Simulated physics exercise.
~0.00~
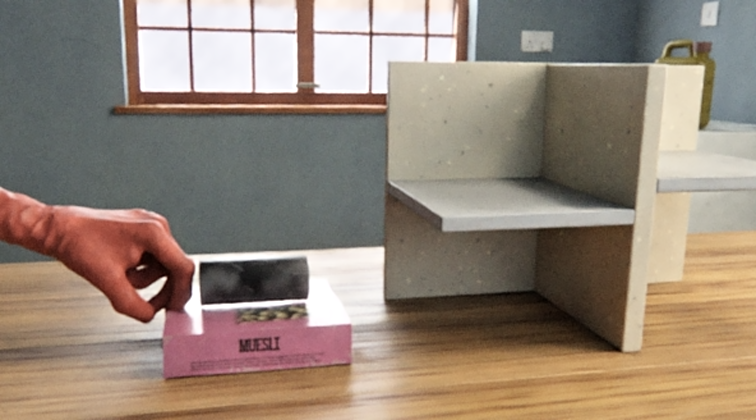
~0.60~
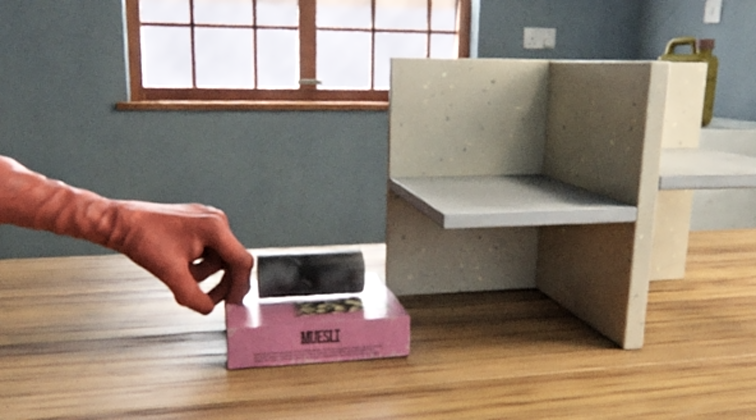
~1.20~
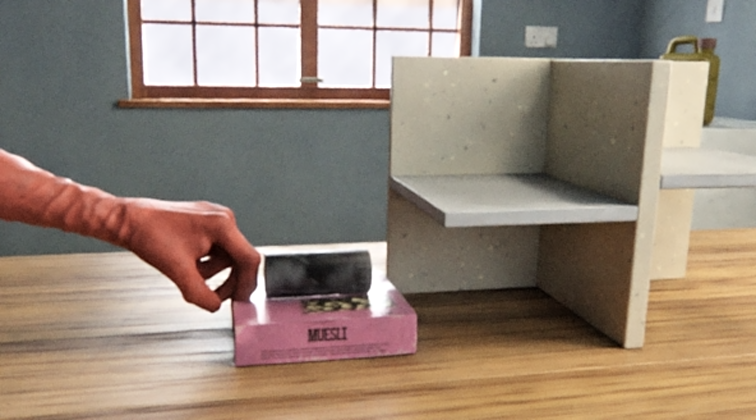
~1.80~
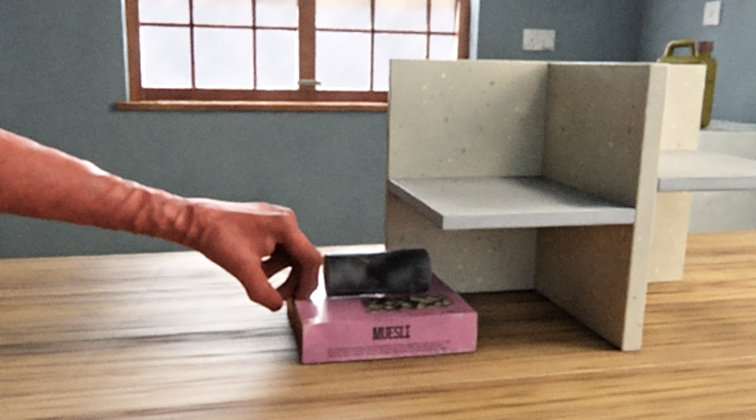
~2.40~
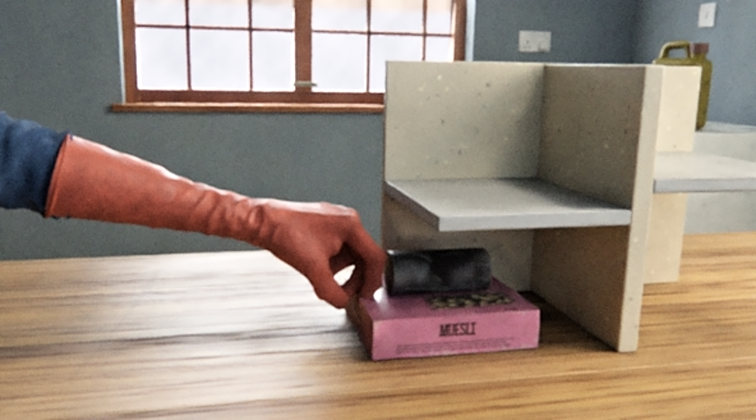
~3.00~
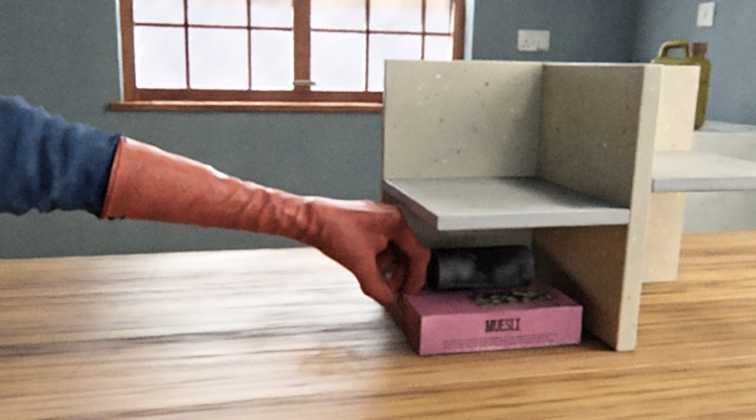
At first, a reddish hand grips the left end of a pink muesli box on a wooden table, with a black candle lying on its side on top. The hand pushes the box to the right, toward a speckled rack with a low grey shelf, and the candle rides along. More of the arm comes into view, then a blue sleeve, as the box slides beneath the shelf. The candle passes below the shelf without being knocked. It ends still lying on the box under the shelf, with the hand at the box's left end.
